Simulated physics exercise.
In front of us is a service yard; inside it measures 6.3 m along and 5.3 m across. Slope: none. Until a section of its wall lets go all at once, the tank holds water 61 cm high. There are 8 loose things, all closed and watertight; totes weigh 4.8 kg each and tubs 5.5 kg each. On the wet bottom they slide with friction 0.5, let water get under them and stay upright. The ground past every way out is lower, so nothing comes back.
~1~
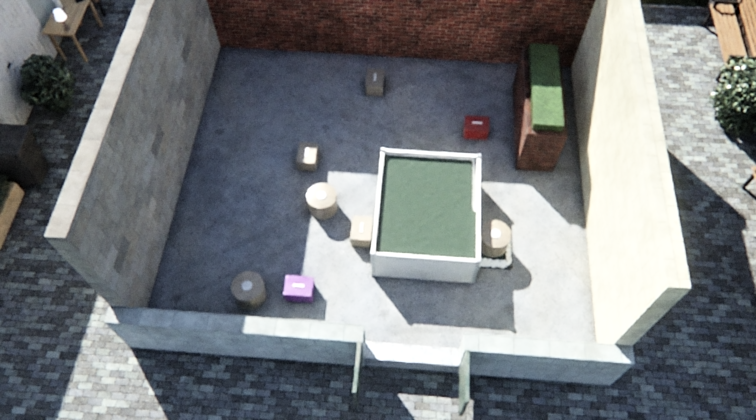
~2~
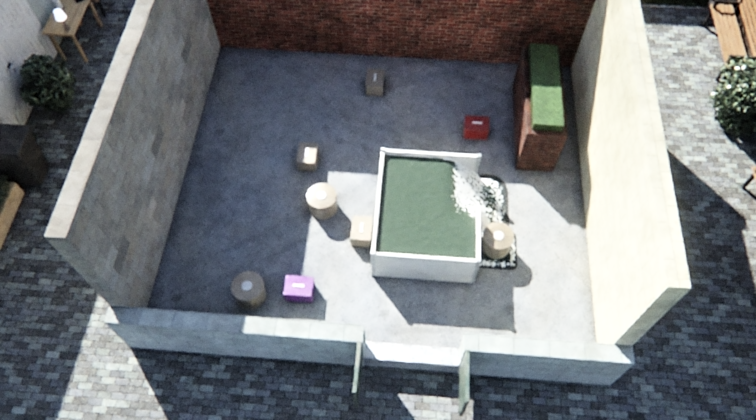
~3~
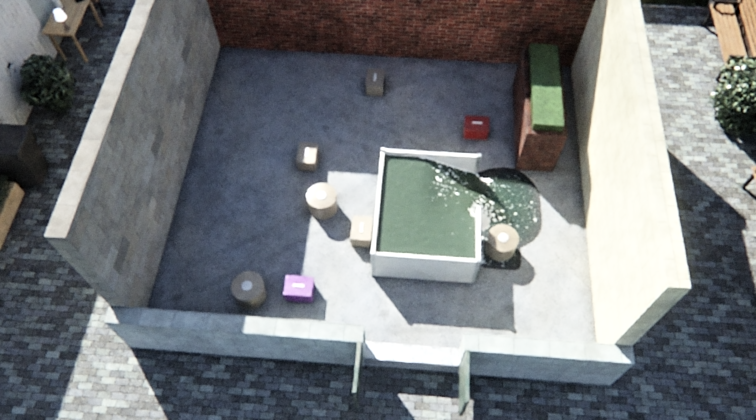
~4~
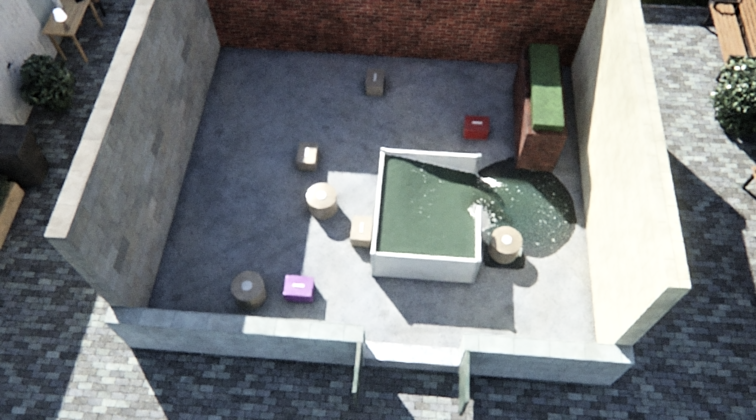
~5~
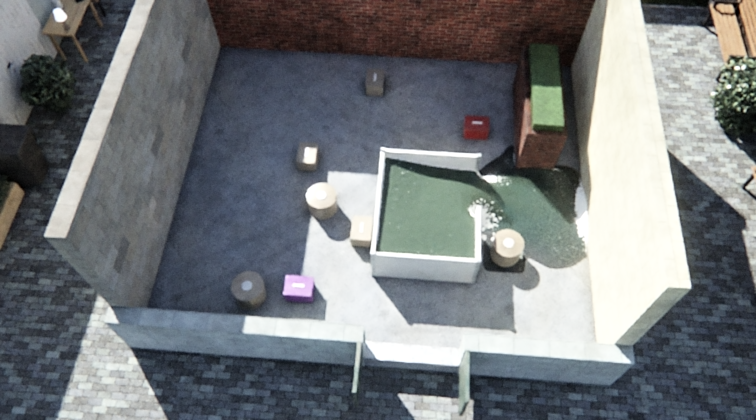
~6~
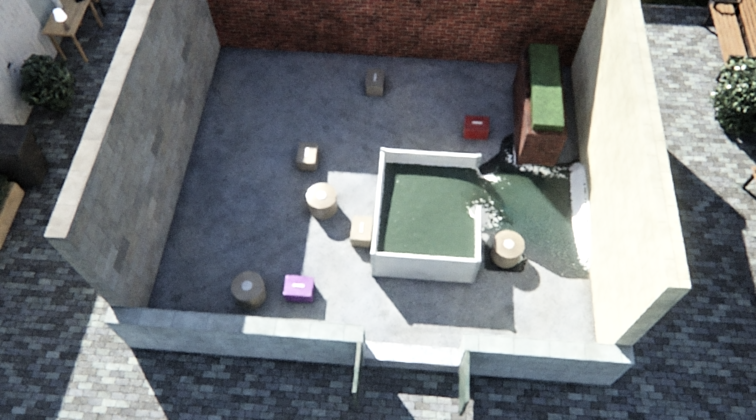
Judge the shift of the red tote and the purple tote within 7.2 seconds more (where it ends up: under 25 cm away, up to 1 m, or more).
In short: Red tote effectively unmoved, purple tote carried a long way.
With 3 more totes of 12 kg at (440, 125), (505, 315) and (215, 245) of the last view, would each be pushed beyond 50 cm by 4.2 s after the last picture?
Going one by one: Not far enough, too far, not far enough.
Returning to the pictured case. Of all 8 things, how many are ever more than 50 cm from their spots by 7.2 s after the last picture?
The total is 3.
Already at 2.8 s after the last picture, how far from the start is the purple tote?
About 0 cm out of place.
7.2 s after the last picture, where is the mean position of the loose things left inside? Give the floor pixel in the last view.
I'd put it around (332, 182).
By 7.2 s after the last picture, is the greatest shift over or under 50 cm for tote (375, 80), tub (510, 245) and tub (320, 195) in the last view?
First one went too far, second one stayed inside, third one stayed inside.
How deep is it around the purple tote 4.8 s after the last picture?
Roughly 4 cm deep.
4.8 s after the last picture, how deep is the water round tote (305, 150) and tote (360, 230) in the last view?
Depth approx. 2 cm / 0 cm.
Then, 0.9 s after the last picture the red tote is near (477, 123), 0.0 m from its start, aground; the purple tote is near (299, 286), 0.0 m from its start, aground; 0 of 8 are out; 0 afloat.
Then, 2.8 s after the last picture the red tote is near (477, 123), 0.0 m from its start, aground; the purple tote is near (299, 286), 0.0 m from its start, aground; 0 of 8 are out; 0 afloat.
Then, 4.8 s after the last picture the red tote is near (475, 122), 0.0 m from its start, aground; the purple tote is near (244, 254), 1.0 m from its start, aground; 0 of 8 are out; 0 afloat.
Then, 7.2 s after the last picture the red tote is near (475, 122), 0.0 m from its start, aground; the purple tote is near (220, 202), 1.9 m from its start, afloat; 0 of 8 are out; 3 afloat.
